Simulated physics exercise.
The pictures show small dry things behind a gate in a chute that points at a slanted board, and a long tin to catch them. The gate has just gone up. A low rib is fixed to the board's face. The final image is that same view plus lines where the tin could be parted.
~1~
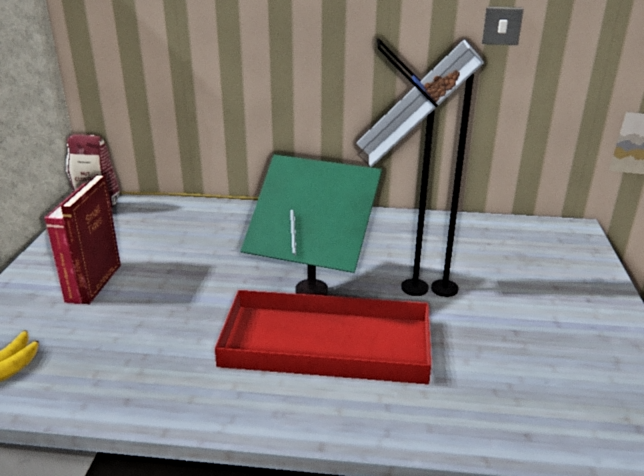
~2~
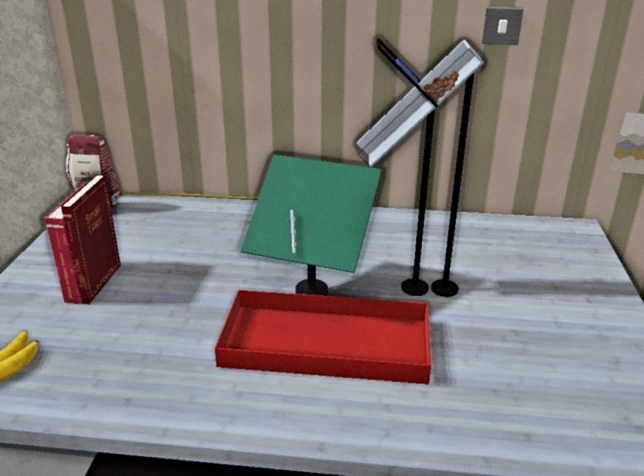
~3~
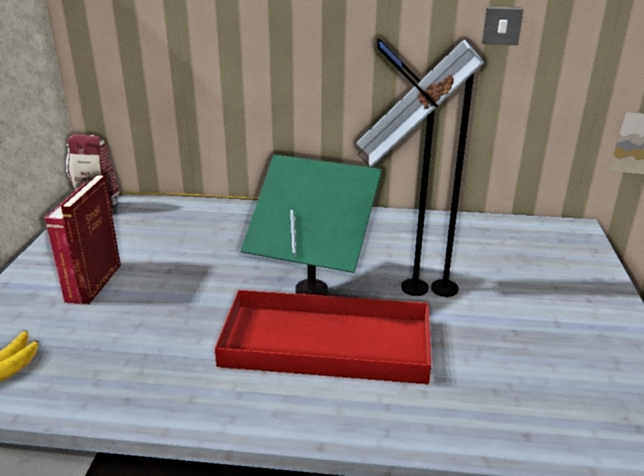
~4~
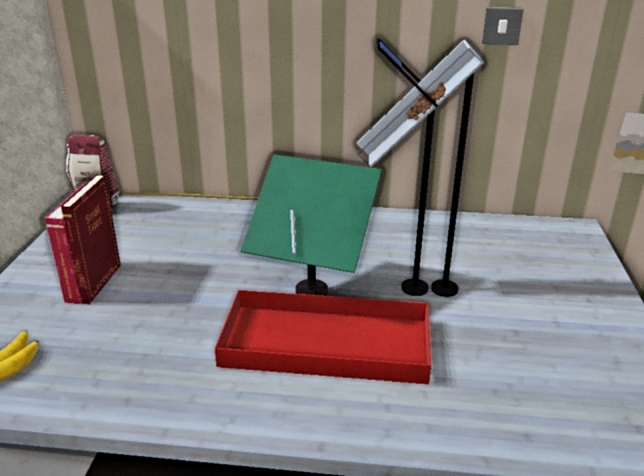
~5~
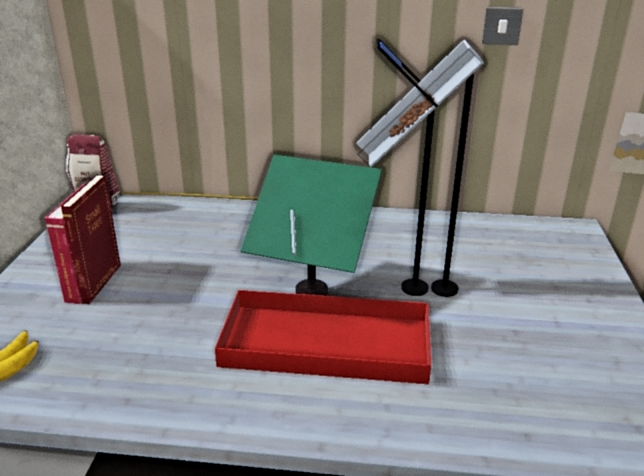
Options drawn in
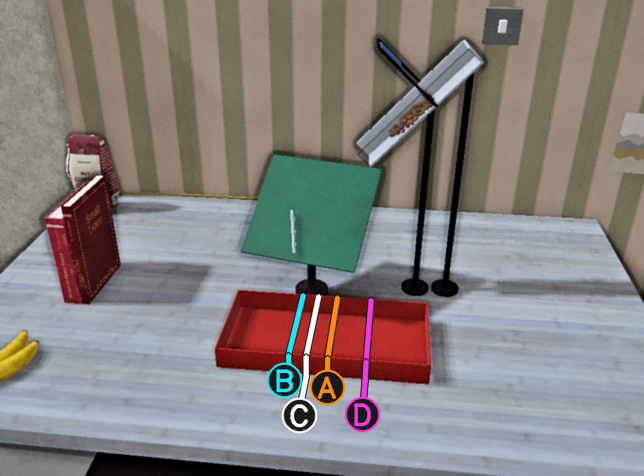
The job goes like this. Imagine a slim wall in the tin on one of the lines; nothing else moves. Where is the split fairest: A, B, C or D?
Go for B.
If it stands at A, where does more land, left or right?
The left side.
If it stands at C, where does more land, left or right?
Left.
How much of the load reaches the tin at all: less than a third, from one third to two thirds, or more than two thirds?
More than two thirds.
On the marked copy, line A crosses the front rim at (327, 357); line B crosses the front rim at (288, 354); line C crosses the front rim at (306, 355); line D crosses the front rim at (366, 360).
For line A, of what is caught, every piece on the left of the divider, not one piece on the right.
For line B, of what is caught, roughly half on the left of the divider, roughly half on the right.
For line C, of what is caught, almost all on the left of the divider, just a few on the right.
For line D, of what is caught, every piece on the left of the divider, not one piece on the right.
